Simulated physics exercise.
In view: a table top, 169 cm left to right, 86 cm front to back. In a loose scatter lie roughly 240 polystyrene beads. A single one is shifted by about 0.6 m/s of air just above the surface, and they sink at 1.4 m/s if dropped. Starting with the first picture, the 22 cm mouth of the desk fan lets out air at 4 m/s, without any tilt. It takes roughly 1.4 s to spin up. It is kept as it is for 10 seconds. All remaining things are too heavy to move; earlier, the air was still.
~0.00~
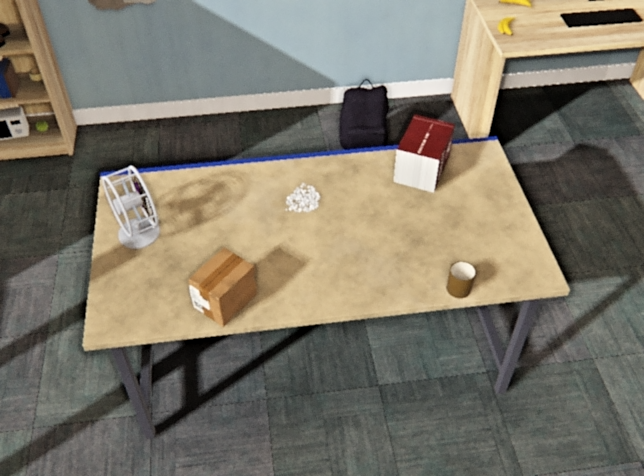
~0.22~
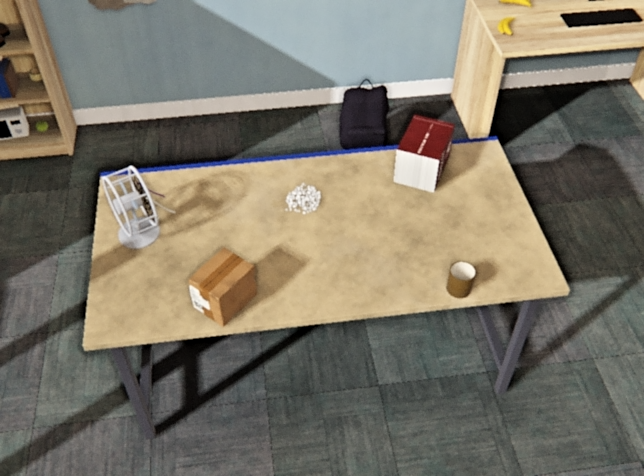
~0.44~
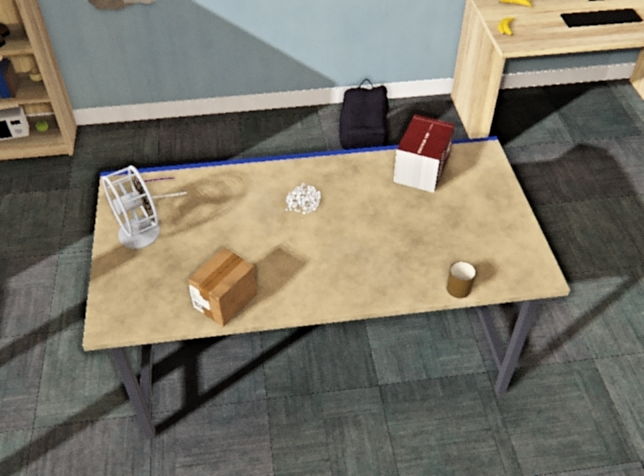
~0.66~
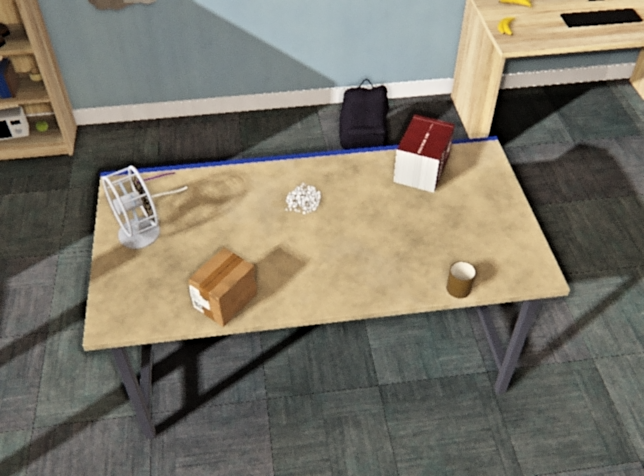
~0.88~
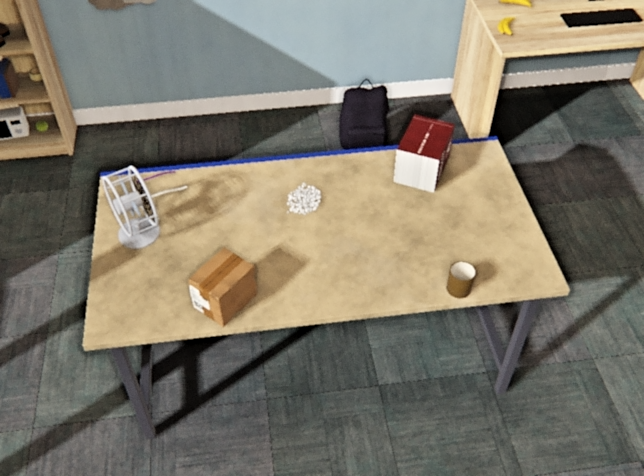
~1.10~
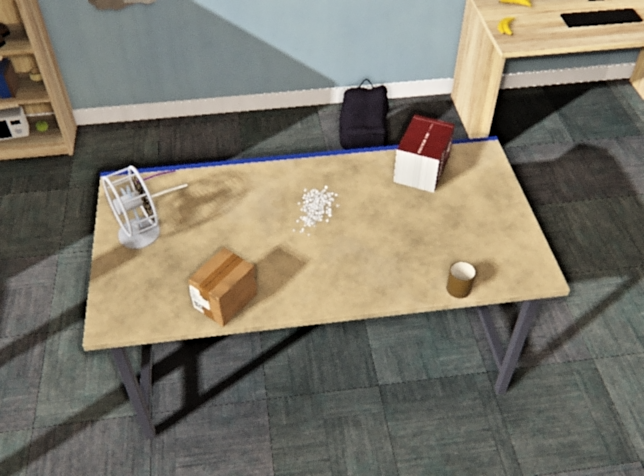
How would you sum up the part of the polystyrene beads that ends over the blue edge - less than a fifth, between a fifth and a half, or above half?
It does not reach a fifth.
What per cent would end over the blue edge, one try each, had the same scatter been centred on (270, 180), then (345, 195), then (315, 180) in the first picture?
Try by try: About 90 per cent, 0 per cent and 50 per cent.
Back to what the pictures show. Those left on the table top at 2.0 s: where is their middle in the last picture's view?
Their middle would be near (405, 219) in the last picture.
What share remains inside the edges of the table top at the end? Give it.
Near 100 %.
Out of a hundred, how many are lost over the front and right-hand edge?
Roughly 0 % front, roughly 1 % right-hand.
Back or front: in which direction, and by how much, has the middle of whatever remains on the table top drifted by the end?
Forward, some 20 cm.
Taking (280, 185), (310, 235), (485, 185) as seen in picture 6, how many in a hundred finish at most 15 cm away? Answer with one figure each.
I would say some 0 %, 30 % and 0 % respectively.
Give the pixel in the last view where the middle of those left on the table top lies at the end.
Centre: Approx. (407, 226) px, last frame.
After 2.0 s, 0 % are over the blue edge; the middle of those still in play is near (405, 219); 38 % have settled or left.
After 3.2 s, 0 % are over the blue edge; the middle of those still in play is near (407, 226); 78 % have settled or left.
After 5.5 s, 0 % are over the blue edge; the middle of those still in play is near (407, 226); 78 % have settled or left.
After 10.0 s, at the end, 0 % are over the blue edge; the middle of those still in play is near (407, 226).
